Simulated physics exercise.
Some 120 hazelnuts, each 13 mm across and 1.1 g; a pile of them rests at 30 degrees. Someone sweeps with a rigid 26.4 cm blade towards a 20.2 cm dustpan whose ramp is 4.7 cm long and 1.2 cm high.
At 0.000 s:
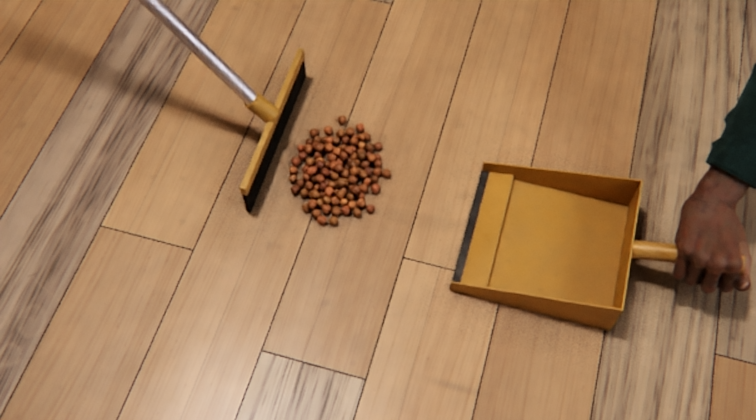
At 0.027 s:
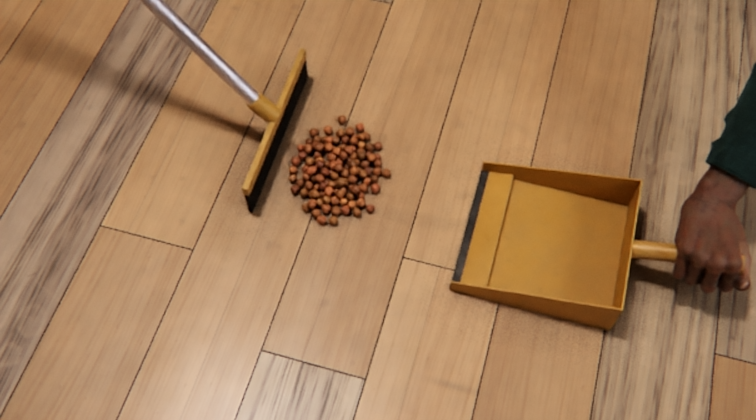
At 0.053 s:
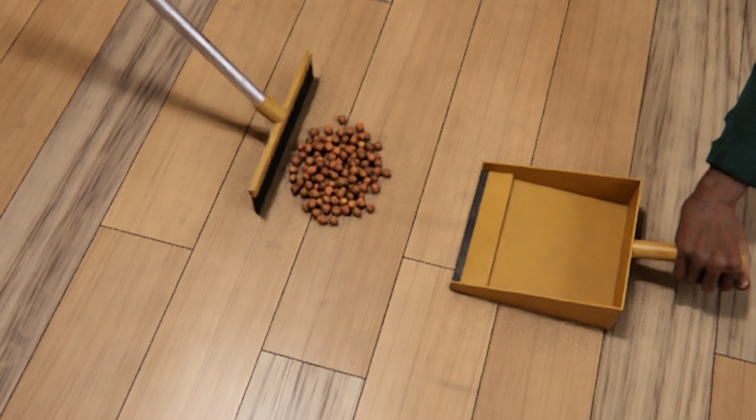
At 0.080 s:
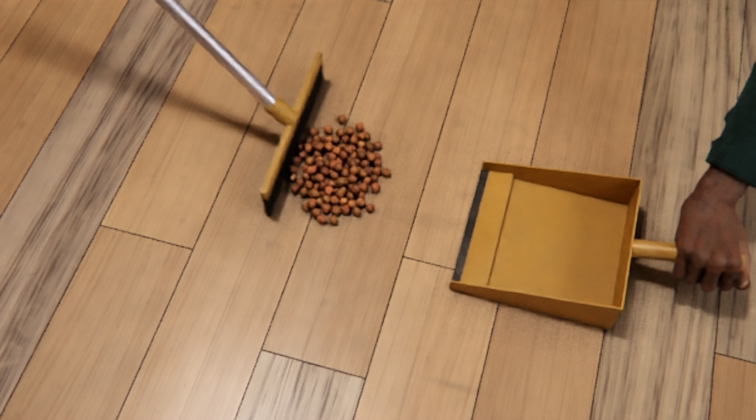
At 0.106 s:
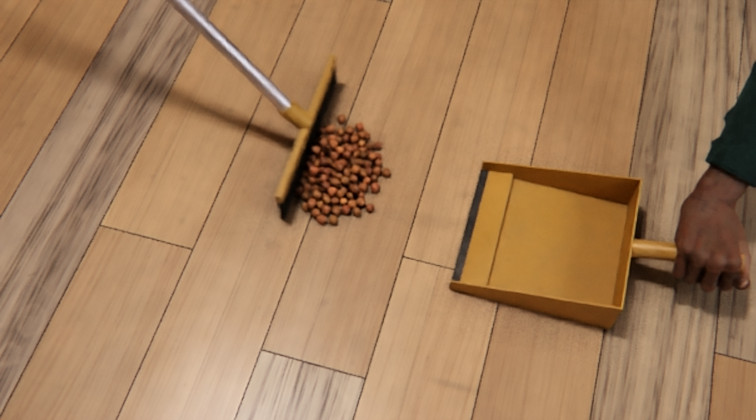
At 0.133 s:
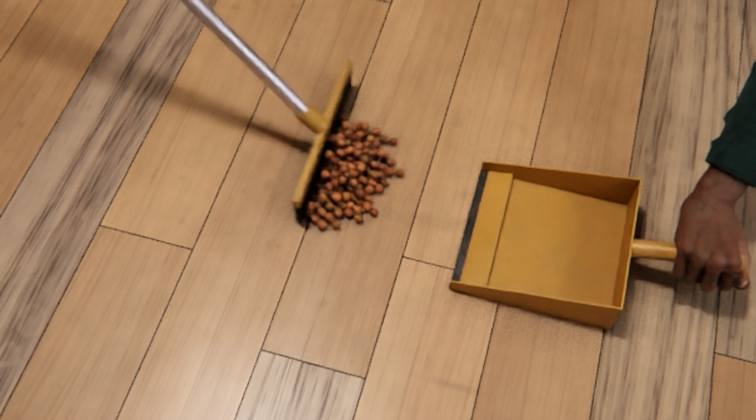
A hand holding a yellow dustpan still on a wooden floor while a broom moves right, pushing into a pile of hazelnuts.
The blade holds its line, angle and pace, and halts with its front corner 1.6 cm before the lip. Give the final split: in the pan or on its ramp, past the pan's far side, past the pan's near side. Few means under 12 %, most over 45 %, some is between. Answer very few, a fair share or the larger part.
Pan: The larger part, far side: A fair share, near side: Very few.
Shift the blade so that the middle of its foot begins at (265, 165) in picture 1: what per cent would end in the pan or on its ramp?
About 50 per cent.
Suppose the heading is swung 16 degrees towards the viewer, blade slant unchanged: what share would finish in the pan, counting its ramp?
It would be near 55 per cent.
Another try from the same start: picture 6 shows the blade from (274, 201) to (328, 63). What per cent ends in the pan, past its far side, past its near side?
Pan 50, far 15, near 5.
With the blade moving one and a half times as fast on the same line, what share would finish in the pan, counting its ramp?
It would be near 55 per cent.
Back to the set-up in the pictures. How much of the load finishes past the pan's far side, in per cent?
Roughly 30 per cent.
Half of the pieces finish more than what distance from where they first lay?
About 32 cm.
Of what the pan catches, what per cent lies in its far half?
Roughly 60 per cent.
After 0.26 s, middle of the blade 11 cm from the lip; 0 % over the lip, far side 20 %, near side 0 %.
After 0.34 s, middle of the blade 4 cm from the lip; 15 % over the lip, far side 25 %, near side 5 %.
After 0.56 s, middle of the blade 2 cm from the lip; 55 % over the lip, far side 25 %, near side 5 %.
In the end, at 1.7 s, pan 50 %, far side 30 %, near side 5 %, in front of the lip or behind the blade 15 %.
